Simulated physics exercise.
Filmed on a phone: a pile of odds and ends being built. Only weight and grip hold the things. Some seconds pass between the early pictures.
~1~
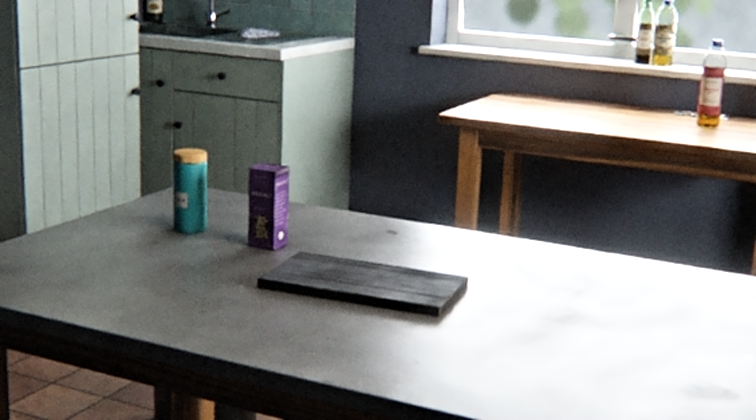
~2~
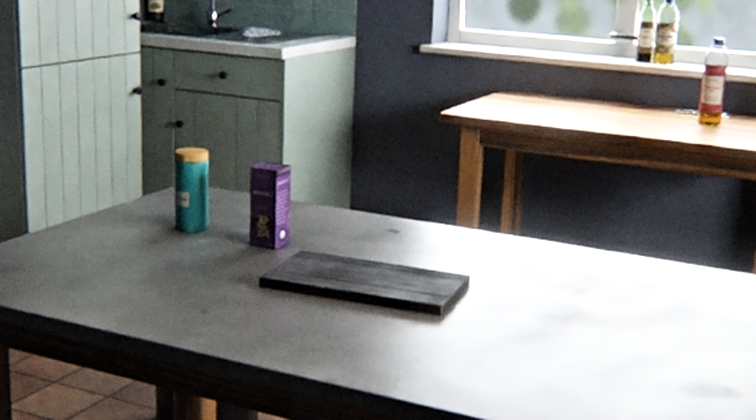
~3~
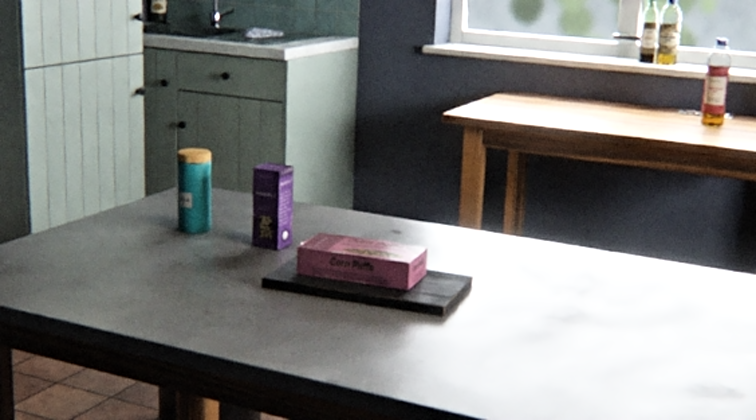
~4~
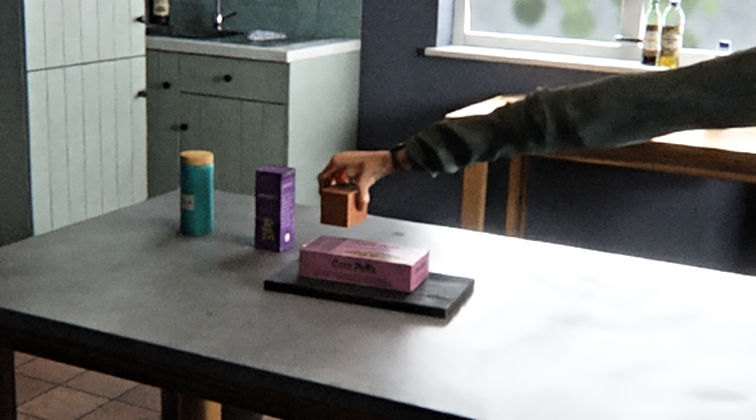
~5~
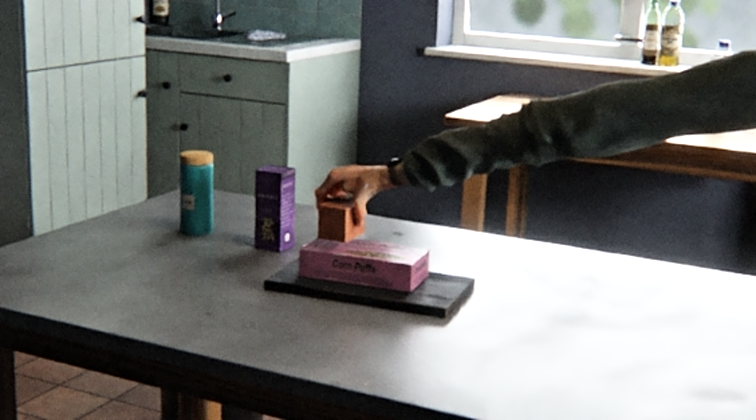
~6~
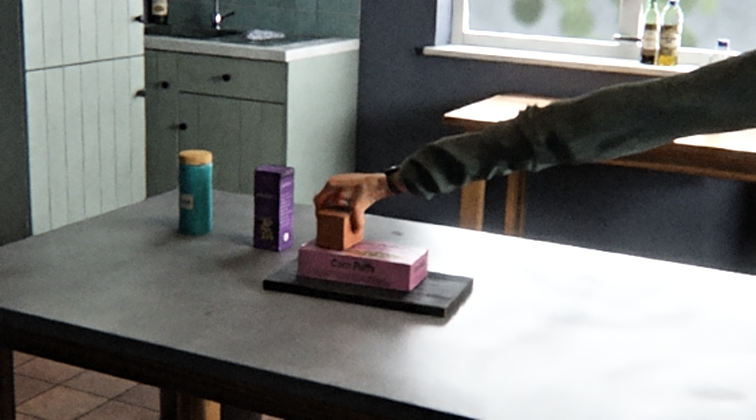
A hand lowers an orange block onto a pink packet lying on a black board.
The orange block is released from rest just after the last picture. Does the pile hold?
It holds.
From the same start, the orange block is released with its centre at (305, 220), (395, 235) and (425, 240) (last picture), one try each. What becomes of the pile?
In the first case it gives way; in the second case it keeps its balance; in the third case it gives way.
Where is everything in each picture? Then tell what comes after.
In the first frame, the last thing is not in view yet.
In the second frame, the last thing is not in view yet; black board (366, 281).
In the third frame, the last thing is not in view yet; pink packet (362, 260).
The fourth frame shows still above its spot; orange block (344, 205); black board (371, 284).
The fifth frame shows still above its spot; orange block (342, 219); pink packet (364, 263).
The sixth frame shows set down, still held; orange block (340, 227); black board (370, 283).
Then, 0.30 s on from there, no change.
Then, 0.70 s on from there, orange block resting near (340, 227).
In the end, all 5 unmoved. At the end, from the last picture's camera, orange block near (340, 227). The pile keeps its balance.
